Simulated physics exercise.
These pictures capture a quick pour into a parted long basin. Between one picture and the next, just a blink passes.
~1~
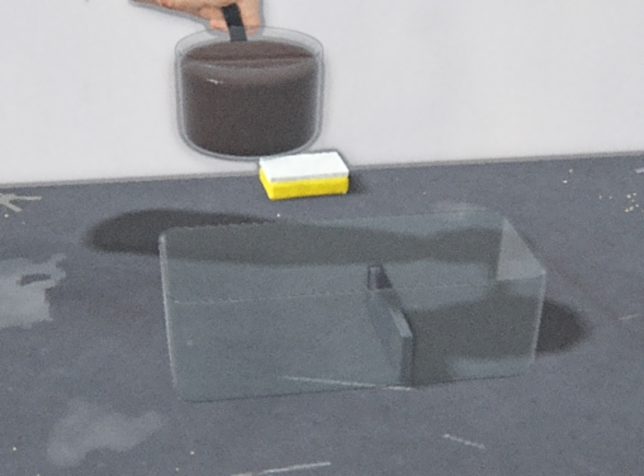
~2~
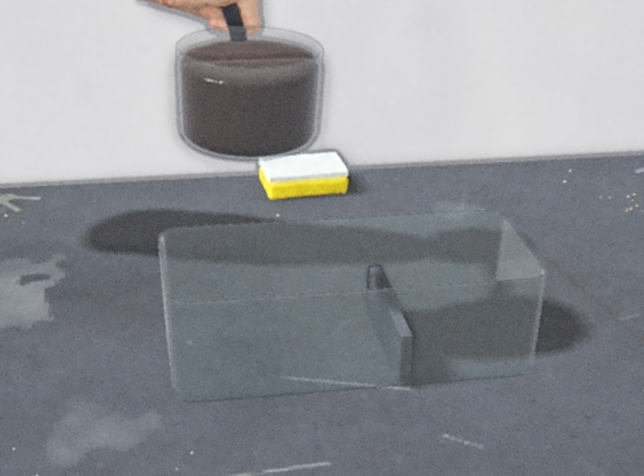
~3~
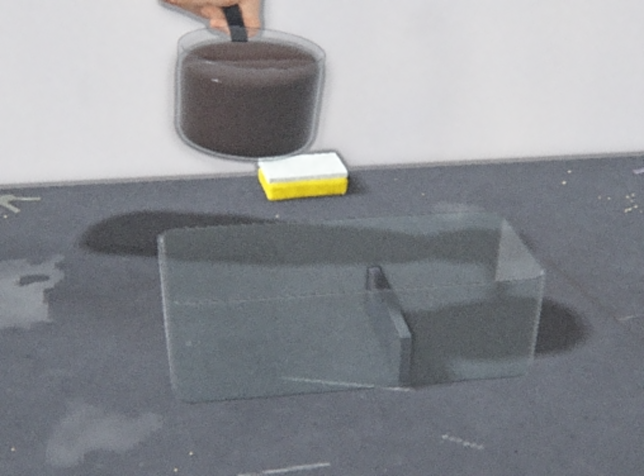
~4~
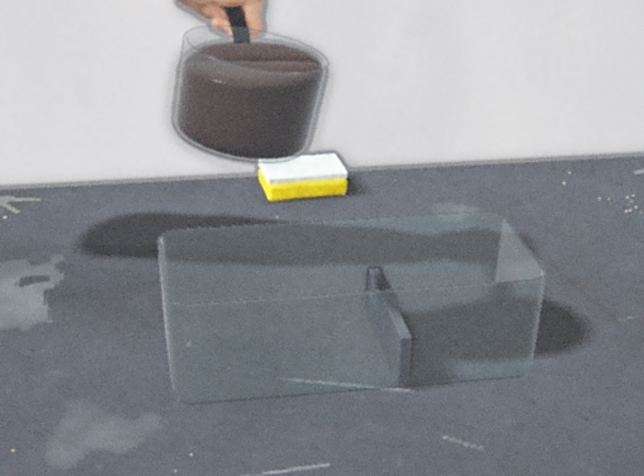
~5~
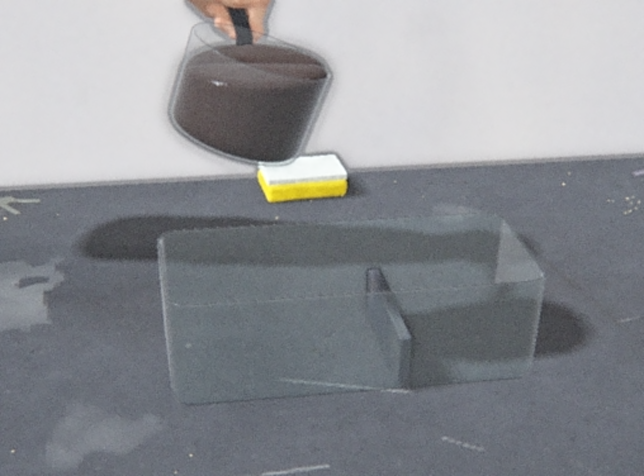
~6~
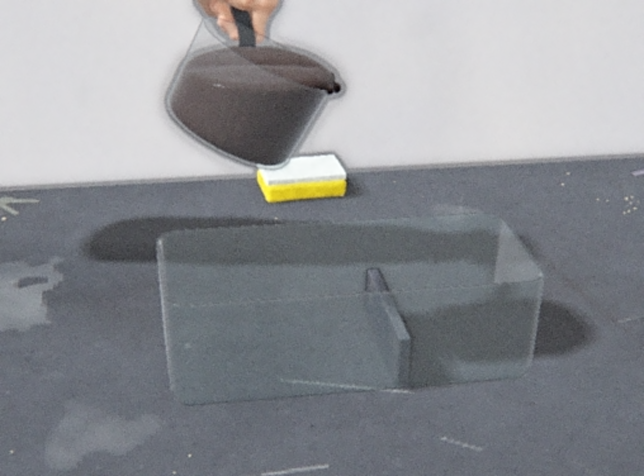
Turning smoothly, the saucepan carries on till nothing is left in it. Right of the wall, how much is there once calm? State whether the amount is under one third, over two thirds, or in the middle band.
The amount is in the middle band.
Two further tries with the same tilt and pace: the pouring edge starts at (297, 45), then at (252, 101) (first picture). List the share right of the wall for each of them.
30 % and 5 %.
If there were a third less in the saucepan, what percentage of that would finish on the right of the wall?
I'd put it at some 30 %.
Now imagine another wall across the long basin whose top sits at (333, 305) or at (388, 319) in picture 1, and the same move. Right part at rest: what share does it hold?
The first placement gives around 95 percent, the second 55 percent.
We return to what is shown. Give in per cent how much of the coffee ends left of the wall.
Something like 40 per cent, roughly.
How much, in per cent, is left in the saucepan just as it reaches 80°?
50 per cent, approximately.
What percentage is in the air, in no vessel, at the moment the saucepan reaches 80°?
That comes to near 35 percent.
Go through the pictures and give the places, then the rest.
In the first picture, it leans 0°; its right rim is at (320, 47); the coffee meets the walls at (179, 62) and (317, 57); the long basin's rim runs from (164, 266) to (525, 244); the wall's top is at (390, 301).
In the second picture, it leans 1°; its right rim is at (321, 48); the coffee meets the walls at (179, 61) and (317, 57).
In the third picture, it leans 5°; its right rim is at (323, 53); the coffee meets the walls at (181, 61) and (318, 60).
In the fourth picture, it leans 11°; its right rim is at (326, 61); the coffee meets the walls at (183, 63) and (321, 62).
In the fifth picture, it leans 19°; its right rim is at (328, 73); the coffee meets the walls at (184, 67) and (326, 65).
In the sixth picture, it leans 28°; its right rim is at (329, 85); the coffee meets the walls at (180, 75) and (329, 75); 2 per cent is over the edge.
A moment on, the saucepan is tipped on its side and 50 per cent is still to pour, 3 is left of the wall and 11 right of it.
Next, the saucepan is tipped on its side and 15 per cent is still to pour, 16 is left of the wall and 54 right of it.
Then the saucepan is tipped on its side and 4 per cent is still to pour, 33 is left of the wall and 58 right of it.
Later the saucepan is tipped on its side and 1 per cent is still to pour, 39 is left of the wall and 58 right of it.
At rest 41 per cent lies left of the wall, 58 right of it and 1 outside.
